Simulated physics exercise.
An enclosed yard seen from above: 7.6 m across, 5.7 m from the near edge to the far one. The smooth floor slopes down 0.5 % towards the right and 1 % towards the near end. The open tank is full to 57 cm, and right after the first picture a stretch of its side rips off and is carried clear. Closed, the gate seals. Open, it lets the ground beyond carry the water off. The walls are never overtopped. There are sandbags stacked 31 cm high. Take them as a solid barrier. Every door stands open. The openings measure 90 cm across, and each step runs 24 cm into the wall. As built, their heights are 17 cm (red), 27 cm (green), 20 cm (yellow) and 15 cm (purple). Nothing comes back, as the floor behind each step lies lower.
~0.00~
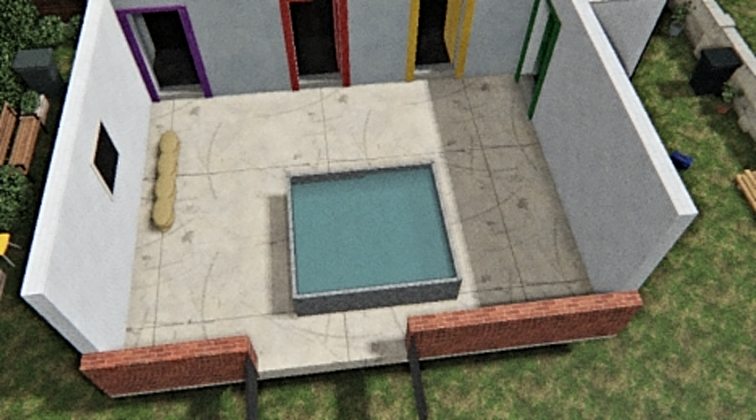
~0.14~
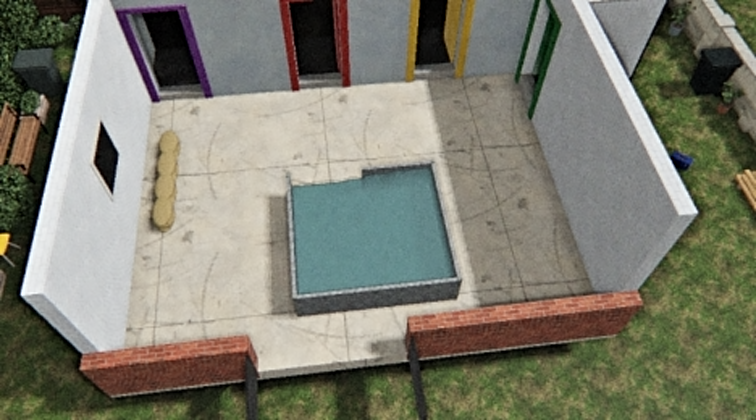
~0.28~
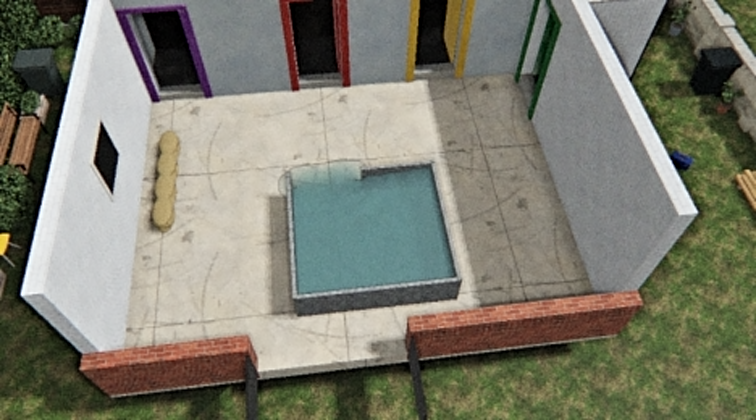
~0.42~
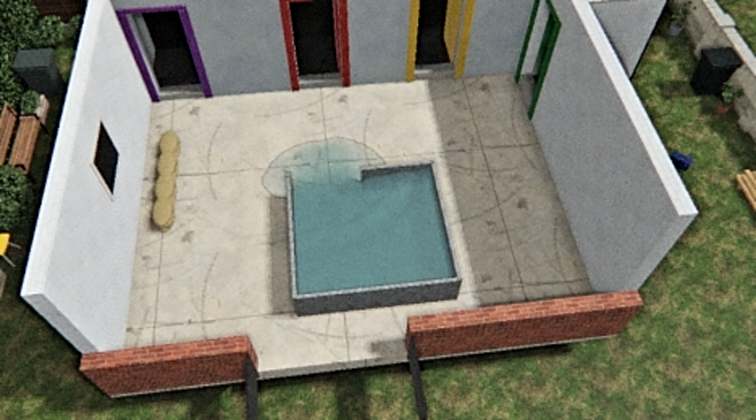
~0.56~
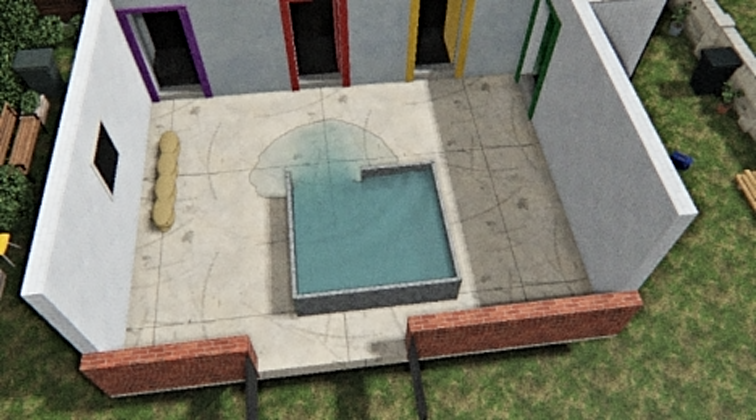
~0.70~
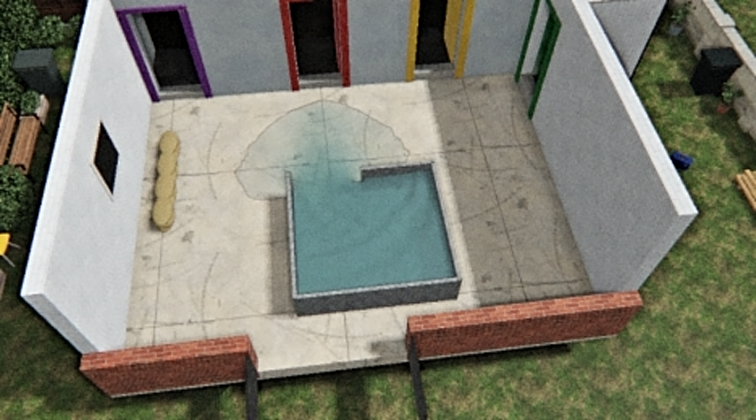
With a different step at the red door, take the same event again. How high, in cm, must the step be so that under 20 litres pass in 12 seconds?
Roughly 23 cm.
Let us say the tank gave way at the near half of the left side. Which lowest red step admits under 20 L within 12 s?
Close to 5.0 cm at the least.
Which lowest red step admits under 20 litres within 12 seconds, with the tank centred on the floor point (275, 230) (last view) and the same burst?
Some 9.5 cm.
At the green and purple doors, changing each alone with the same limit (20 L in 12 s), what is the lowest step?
Some 12.5 cm for green, some 19 cm for purple.
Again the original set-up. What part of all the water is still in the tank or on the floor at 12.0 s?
About 86 in every hundred.
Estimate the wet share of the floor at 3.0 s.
Wet share: Around 35 %.
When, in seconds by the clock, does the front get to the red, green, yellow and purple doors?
Red 0.8 seconds, green 2.8 seconds, yellow 1.8 seconds, purple 1.8 seconds.
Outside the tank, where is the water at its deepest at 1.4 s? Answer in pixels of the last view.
Look close to (311, 191).
After 1.4 s water covers 25 % of the floor, deepest (32 cm) near (311, 191); 26 cm at the red door, 10 litres in over its 17 cm step.
After 3.0 s water covers 35 % of the floor, deepest (32 cm) near (152, 105); 25 cm at the red door, 76 litres in over its 17 cm step.
After 12.0 s water covers 95 % of the floor, deepest (14 cm) near (591, 317); 6 cm at the red door, 99 litres in over its 17 cm step.
At the red door as built, the water arrived by 0.9 s and peaked near 30 cm at 2.4 s.
Run again over the same 12 s with other heights there, 53 litres in over 20 cm, 5 litres over 26.5 cm. The limit of 20 litres is kept from about 23 cm up.
